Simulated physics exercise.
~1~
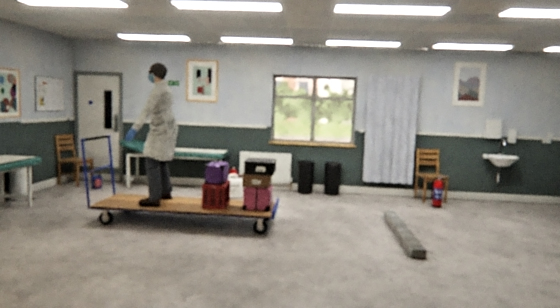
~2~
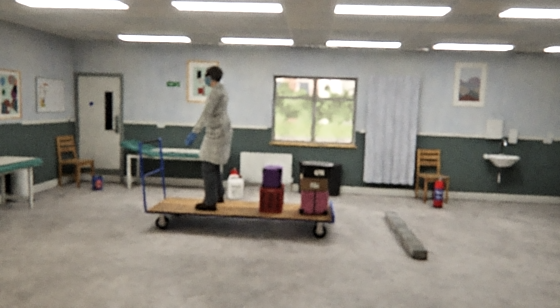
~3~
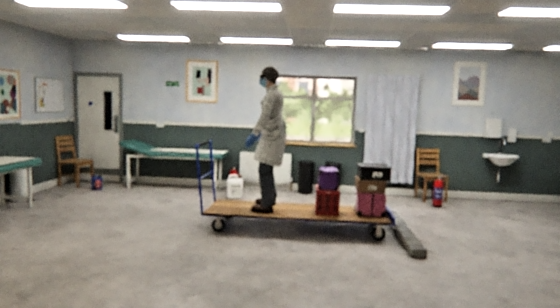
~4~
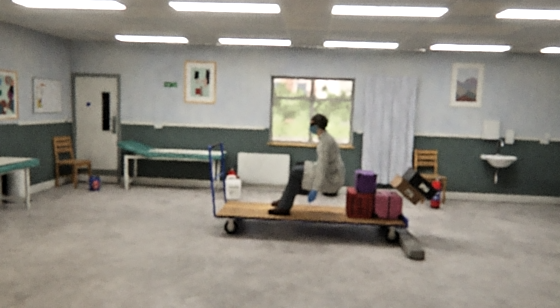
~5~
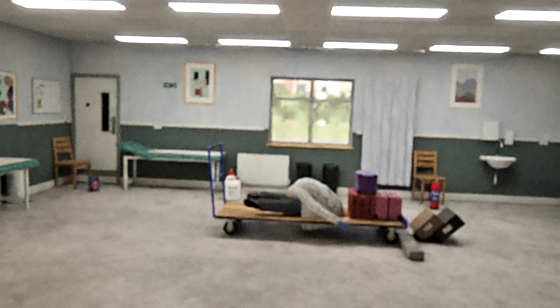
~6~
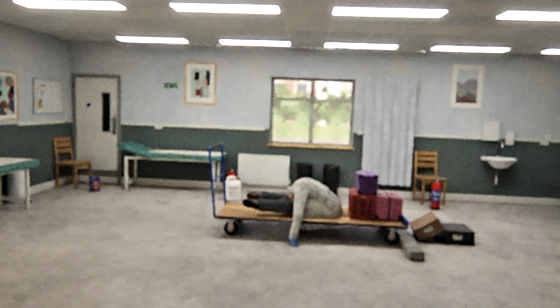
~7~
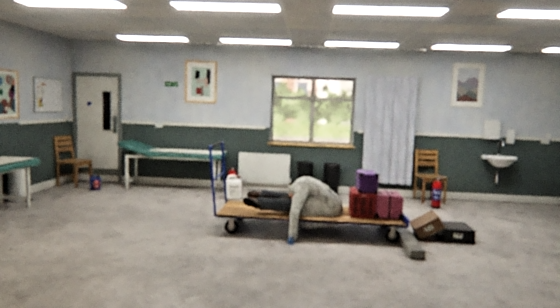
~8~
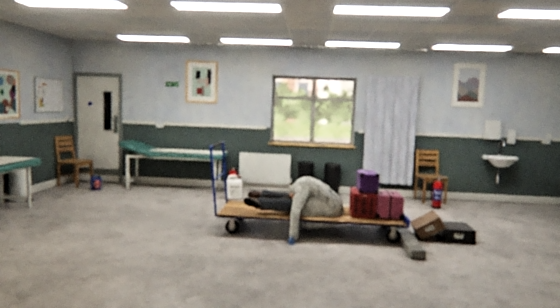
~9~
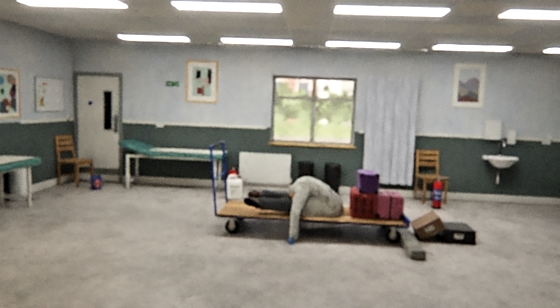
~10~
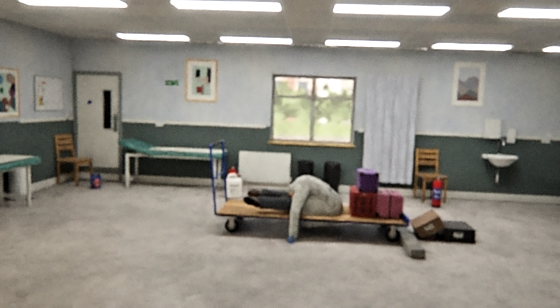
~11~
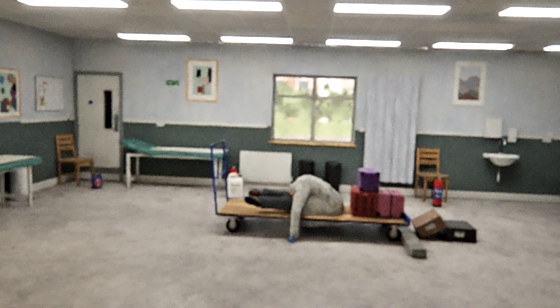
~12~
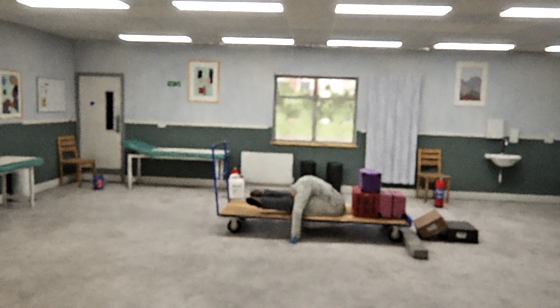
A masked person in a long coat rode a loaded flatbed trolley rightward until it stopped at a kerb, then crumpled onto the deck, one arm dangling, as two totes tumbled off the front and the other cases stayed aboard.
